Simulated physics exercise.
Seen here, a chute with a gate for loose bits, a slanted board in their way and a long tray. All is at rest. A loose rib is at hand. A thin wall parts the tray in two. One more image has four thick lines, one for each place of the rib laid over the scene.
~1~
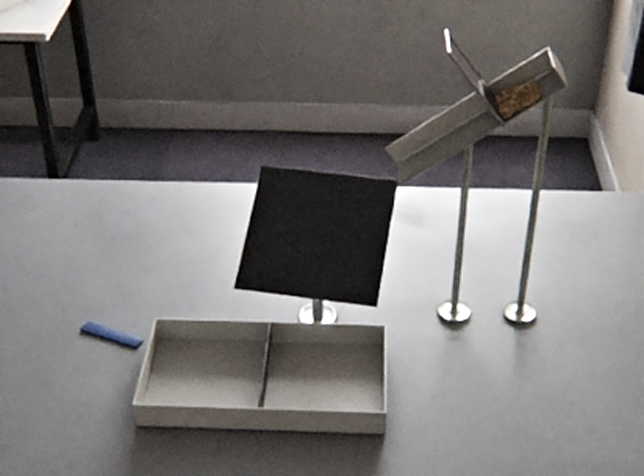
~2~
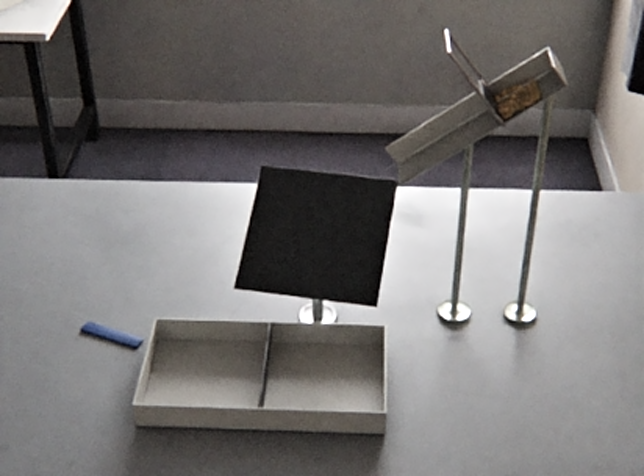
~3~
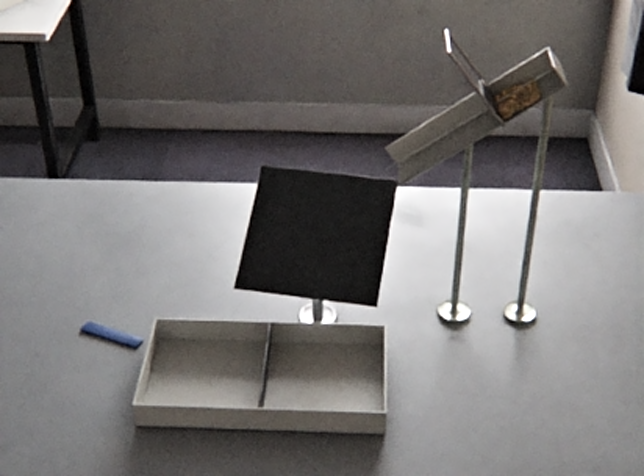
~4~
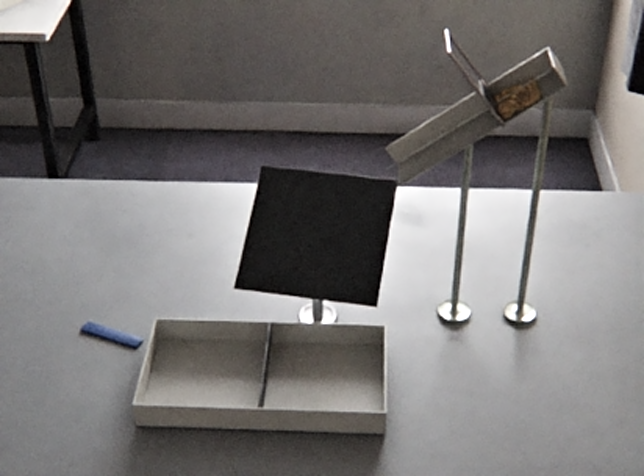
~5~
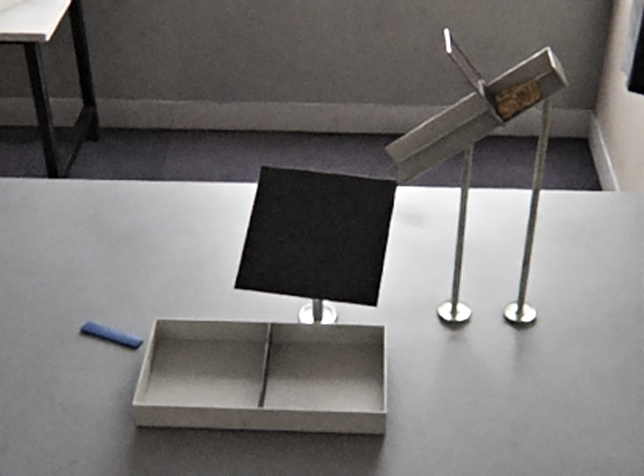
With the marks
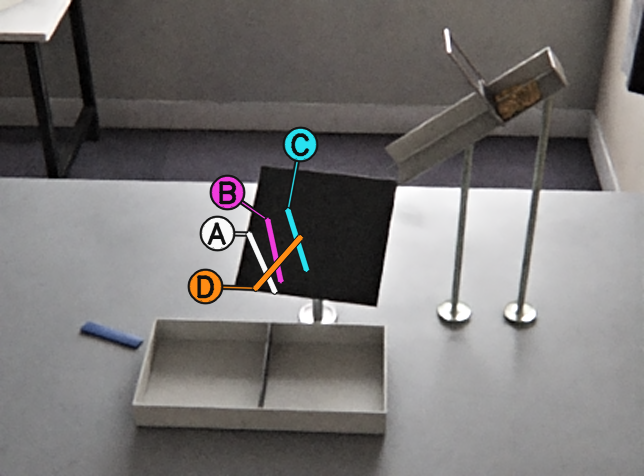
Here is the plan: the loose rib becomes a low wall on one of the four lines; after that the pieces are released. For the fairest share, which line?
Line D.
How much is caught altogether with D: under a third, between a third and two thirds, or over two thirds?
It is over two thirds.
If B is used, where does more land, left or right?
More lands on the right.
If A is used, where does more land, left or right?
More lands on the right.
On the marked copy, line A from (249, 234) to (274, 291); line B from (267, 220) to (280, 280); line C from (288, 210) to (306, 269); line D from (300, 237) to (255, 288).
With A, of what is caught, a small part in the left half, nearly all in the right.
With B, of what is caught, a small part in the left half, nearly all in the right.
With C, of what is caught, a stray few in the left half, nearly all in the right.
With D, of what is caught, about two thirds in the left half, about a third in the right.
